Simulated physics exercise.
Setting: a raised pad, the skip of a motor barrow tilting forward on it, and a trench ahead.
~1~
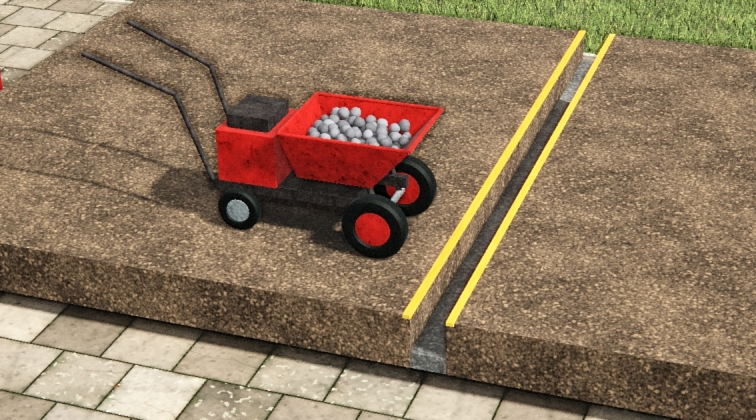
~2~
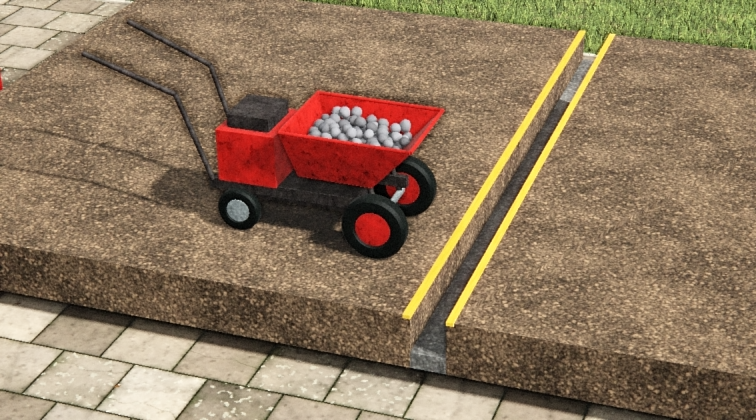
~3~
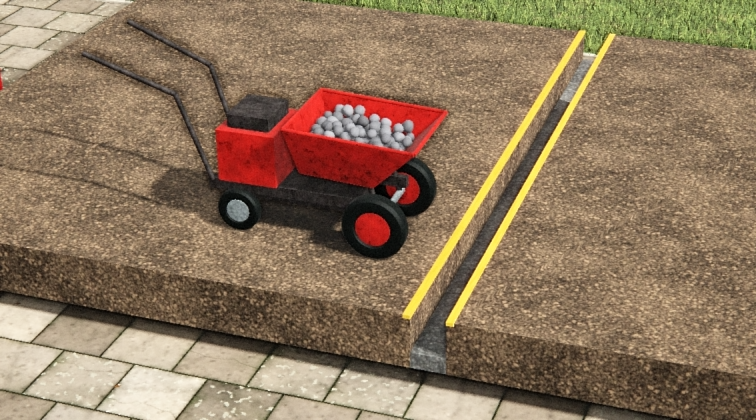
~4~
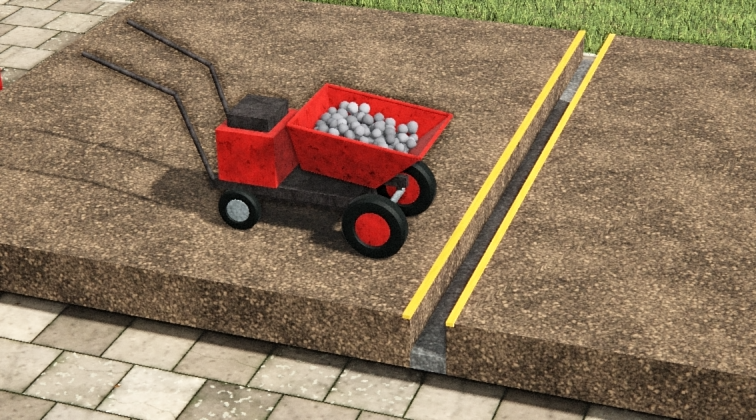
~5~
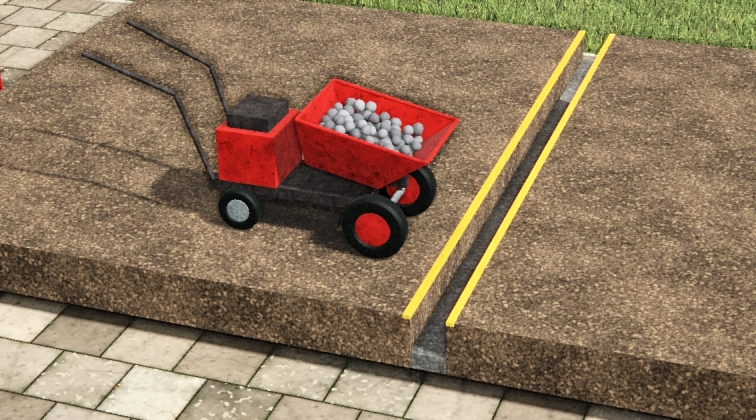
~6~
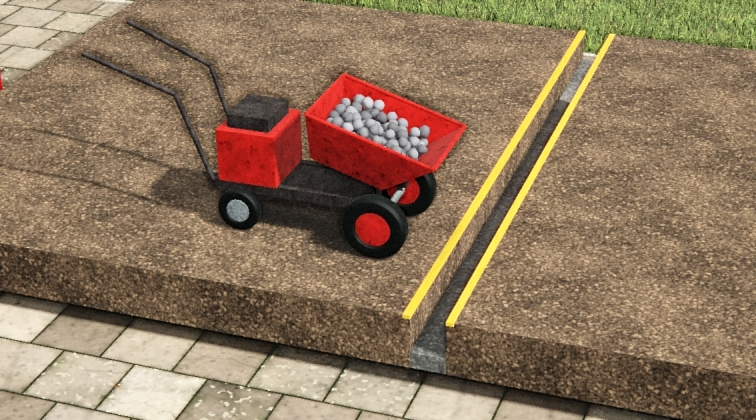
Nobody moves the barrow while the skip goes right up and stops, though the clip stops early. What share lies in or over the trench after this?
The trench will hold a lesser part of the load.
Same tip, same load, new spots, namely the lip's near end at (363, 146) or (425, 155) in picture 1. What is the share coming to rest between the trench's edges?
The share would be near 90 percent, and then near 0 percent.
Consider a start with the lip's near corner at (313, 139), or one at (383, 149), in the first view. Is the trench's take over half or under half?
Result A - a minority; result B - a majority.
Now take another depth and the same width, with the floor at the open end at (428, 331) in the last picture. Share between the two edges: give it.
The share comes to around 10 percent.
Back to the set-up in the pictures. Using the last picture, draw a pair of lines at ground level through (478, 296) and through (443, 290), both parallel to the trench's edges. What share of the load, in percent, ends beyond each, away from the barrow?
Estimate, first then second: 60 %, 80 %.
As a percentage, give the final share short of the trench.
I'd put it at some 0 per cent of the load.
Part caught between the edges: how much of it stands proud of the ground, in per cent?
Some 0 per cent.
Soon, skip tipped steeply; all in the skip.
A while on, skip tipped steeply; most in the skip; a stray few in or heaped over the trench; about a quarter beyond it.
Towards the end, skip tipped right over; a small part in the skip; a small part in or heaped over the trench; most beyond it.
Finally, skip tipped right over; a small part in the skip; a small part in or heaped over the trench; most beyond it.
